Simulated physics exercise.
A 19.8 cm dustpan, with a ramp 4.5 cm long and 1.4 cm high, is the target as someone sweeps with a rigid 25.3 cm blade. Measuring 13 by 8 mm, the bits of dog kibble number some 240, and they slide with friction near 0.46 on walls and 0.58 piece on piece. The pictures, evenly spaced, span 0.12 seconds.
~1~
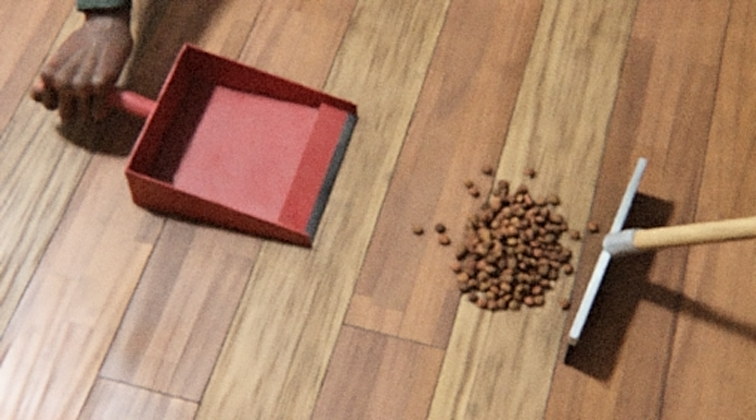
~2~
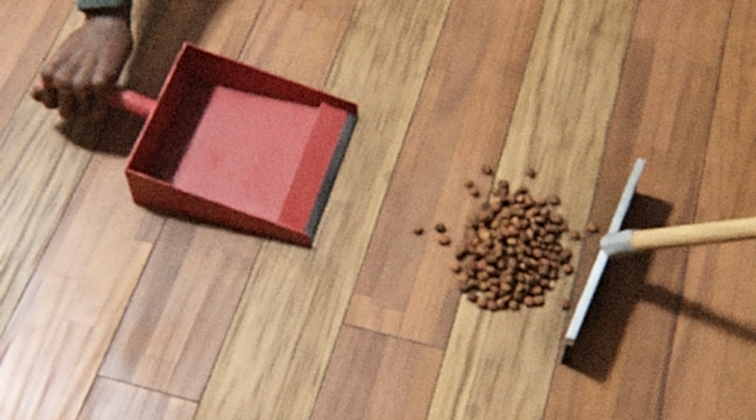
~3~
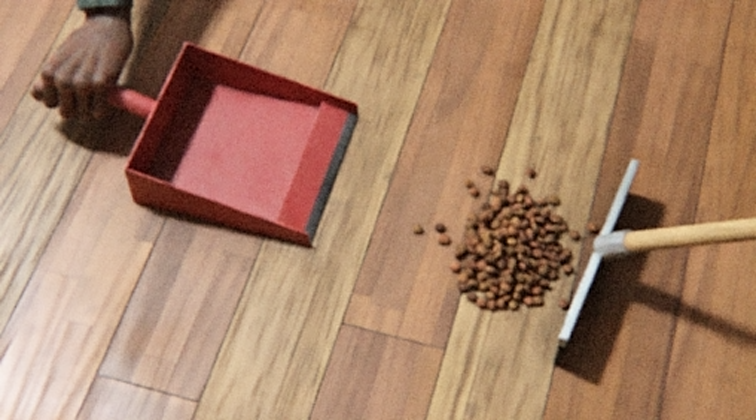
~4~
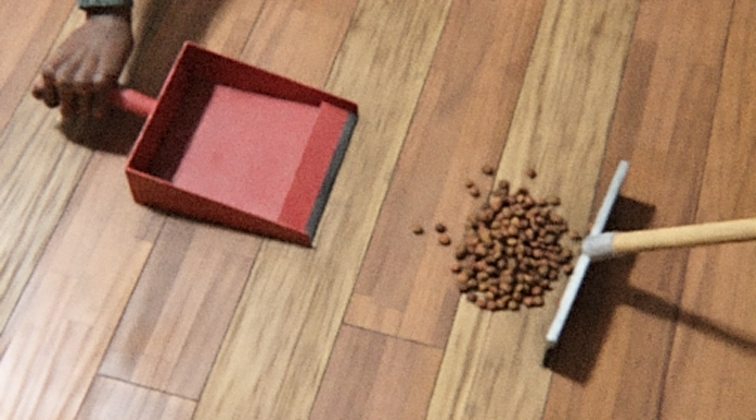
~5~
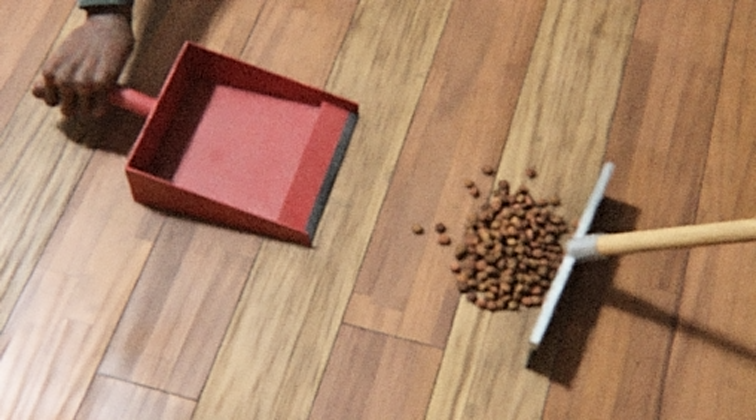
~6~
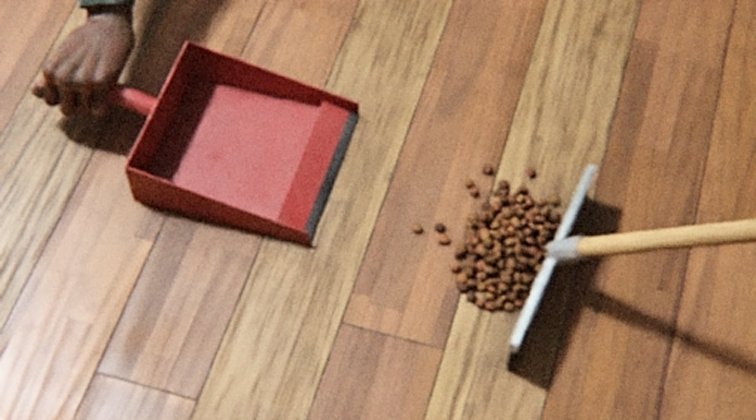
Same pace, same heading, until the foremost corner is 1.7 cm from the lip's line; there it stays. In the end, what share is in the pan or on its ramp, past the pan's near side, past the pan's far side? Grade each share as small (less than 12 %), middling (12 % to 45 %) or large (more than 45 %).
Pan - small, near side - middling, far side - small.
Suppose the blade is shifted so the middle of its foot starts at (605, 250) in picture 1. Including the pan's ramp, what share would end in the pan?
10 %.
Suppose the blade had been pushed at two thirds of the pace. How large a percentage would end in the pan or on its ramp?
Then about 5 per cent.
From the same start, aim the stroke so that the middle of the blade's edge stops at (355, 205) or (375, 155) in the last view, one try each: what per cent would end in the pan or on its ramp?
About 35 and 40 per cent.
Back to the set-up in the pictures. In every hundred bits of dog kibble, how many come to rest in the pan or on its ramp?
Result: Roughly 5 %.
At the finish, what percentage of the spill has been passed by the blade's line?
Close to 25 percent.
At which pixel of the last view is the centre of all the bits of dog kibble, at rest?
Around (329, 225).
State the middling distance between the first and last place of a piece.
I'd say near 22 cm.
Then, 0.16 s after the last picture, middle of the blade 15 cm from the lip; 0 % over the lip, far side 0 %, near side 20 %.
Then, 0.26 s after the last picture, middle of the blade 7 cm from the lip; 0 % over the lip, far side 0 %, near side 35 %.
Then, 0.50 s after the last picture, middle of the blade 3 cm from the lip; 5 % over the lip, far side 0 %, near side 40 %.
In the end, pan 5 %, near side 40 %, far side 0 %, in front of the lip or behind the blade 55 %.
